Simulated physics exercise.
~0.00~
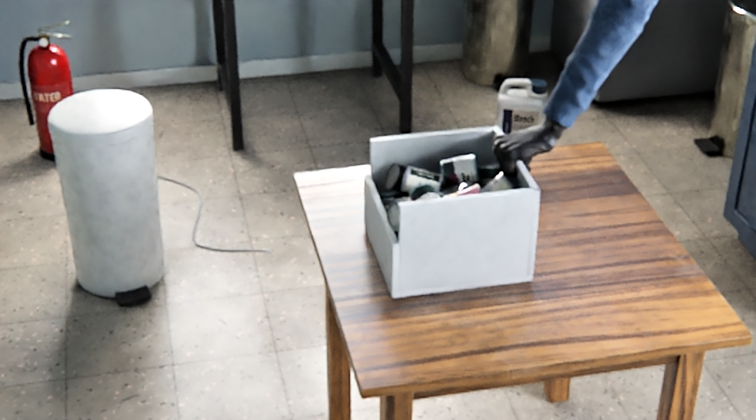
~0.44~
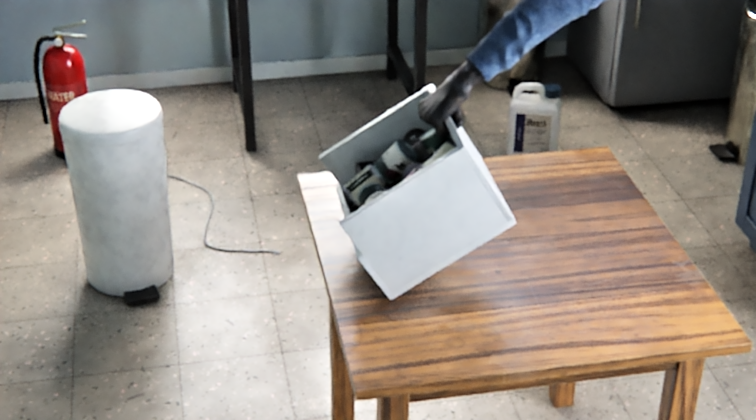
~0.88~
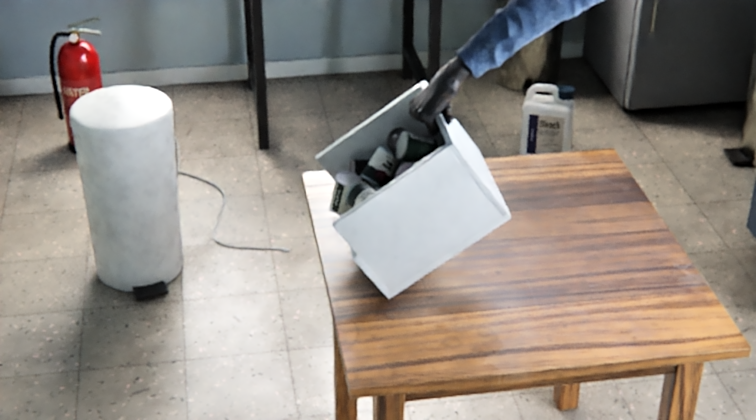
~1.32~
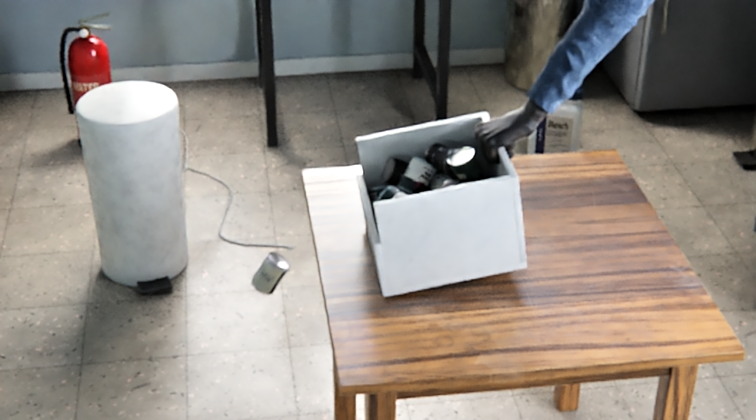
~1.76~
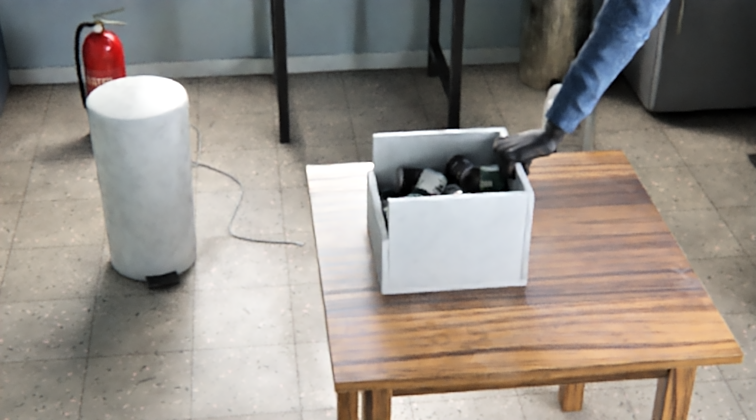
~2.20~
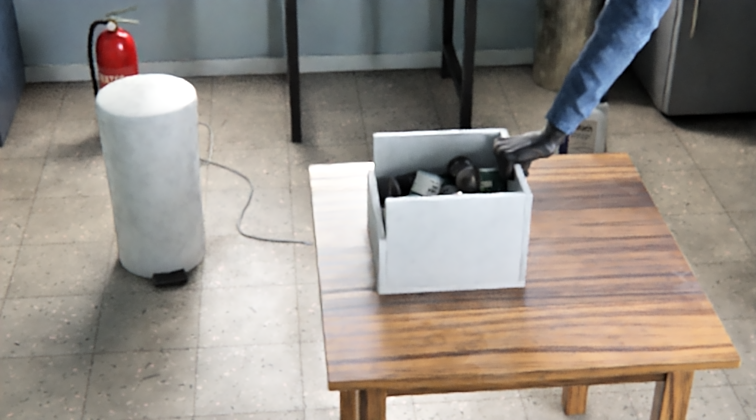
A white crate packed with small tins stands on a striped wooden table in a tiled room, seen from slightly above as the view drifts gently sideways. A white cylindrical bin and a red fire extinguisher stand to the left, with a white jug on the floor behind the table. A dark-gloved hand in a blue sleeve grips the crate's right side and tilts it steeply over its left edge. As the crate is lowered back, one tin drops past the table's left side. The crate settles flat, still holding the other tins, with the hand resting on it.
